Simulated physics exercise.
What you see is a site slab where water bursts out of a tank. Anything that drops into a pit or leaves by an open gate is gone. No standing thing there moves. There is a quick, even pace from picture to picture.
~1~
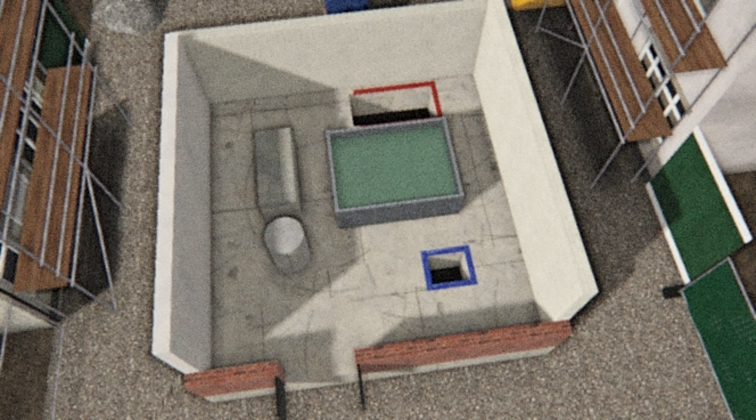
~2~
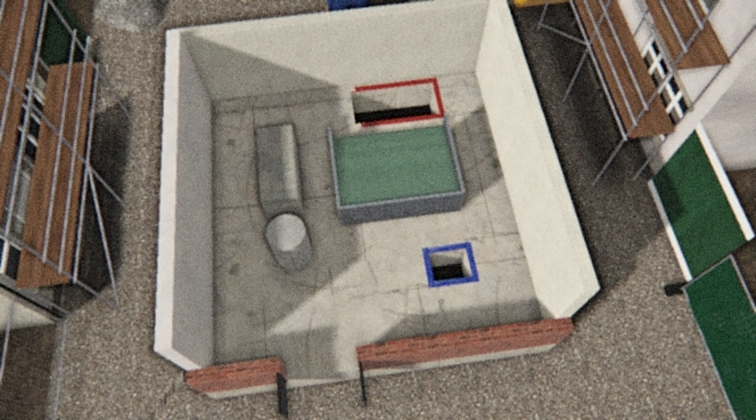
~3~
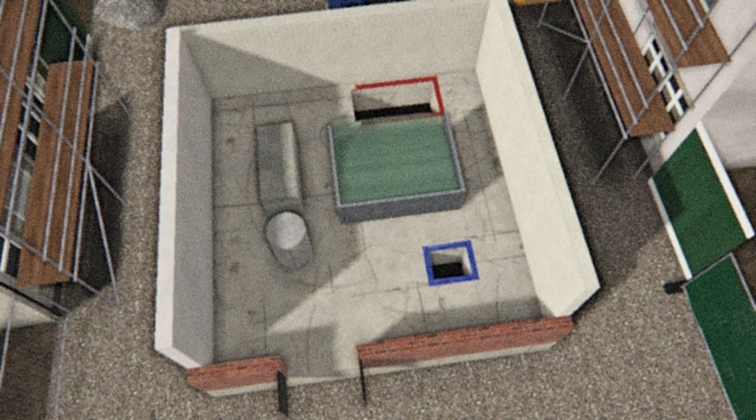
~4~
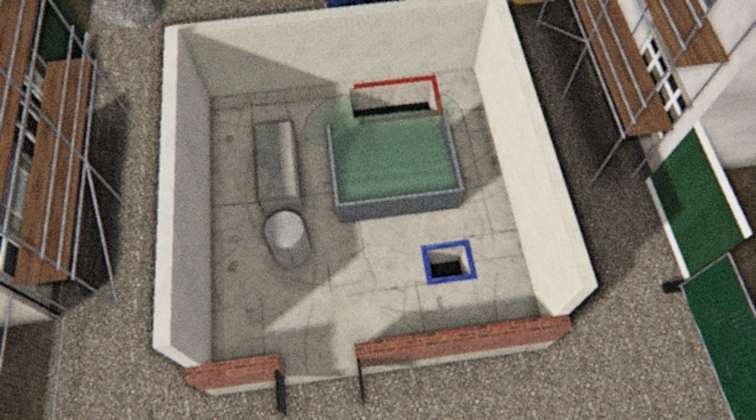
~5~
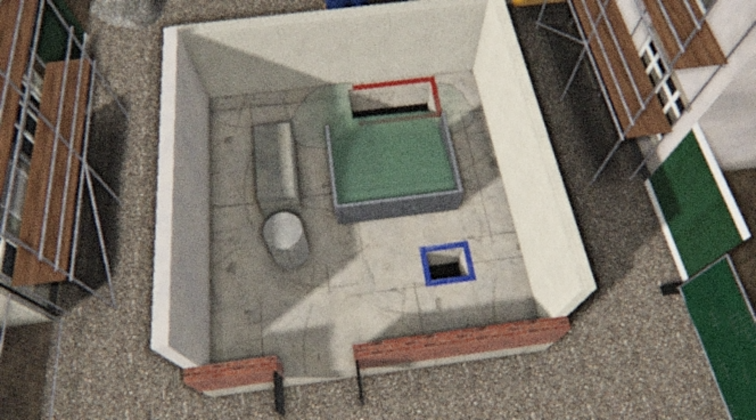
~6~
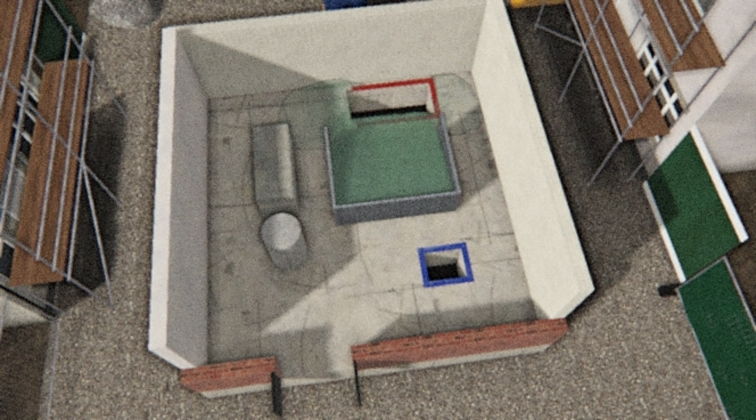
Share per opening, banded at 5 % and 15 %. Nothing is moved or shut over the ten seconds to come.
Gate - under 5 %, red pit - over 15 %, blue pit - under 5 %.
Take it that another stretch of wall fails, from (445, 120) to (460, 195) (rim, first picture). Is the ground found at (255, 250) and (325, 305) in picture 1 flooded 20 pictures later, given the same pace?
Unsoaked, then soaked.
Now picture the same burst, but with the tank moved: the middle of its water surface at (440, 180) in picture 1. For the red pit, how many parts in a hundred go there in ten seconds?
Red: About 85 %.
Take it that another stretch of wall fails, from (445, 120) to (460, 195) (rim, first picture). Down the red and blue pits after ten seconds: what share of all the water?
For red it's about 40 per cent, and for blue about 10 per cent.
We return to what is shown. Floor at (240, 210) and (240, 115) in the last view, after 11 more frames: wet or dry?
In turn, the two spots are high and dry and soaked.
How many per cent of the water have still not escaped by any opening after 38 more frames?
I'd say roughly 26 percent.
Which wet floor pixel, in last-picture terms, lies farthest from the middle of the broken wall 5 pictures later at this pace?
My guess is roughly (224, 98).
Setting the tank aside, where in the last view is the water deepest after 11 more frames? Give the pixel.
Check close to (208, 99).
A moment on, water covers 20 % of the floor; the gate 0 %, the red pit 34 %, the blue pit 0 %.
Next, water covers 20 % of the floor; the gate 0 %, the red pit 51 %, the blue pit 0 %.
Then, water covers 35 % of the floor; the gate 0 %, the red pit 65 %, the blue pit 0 %.
Later, water covers 50 % of the floor; the gate 0 %, the red pit 75 %, the blue pit 0 %.
In the end, water covers 55 % of the floor; the gate 1 %, the red pit 80 %, the blue pit 0 %.
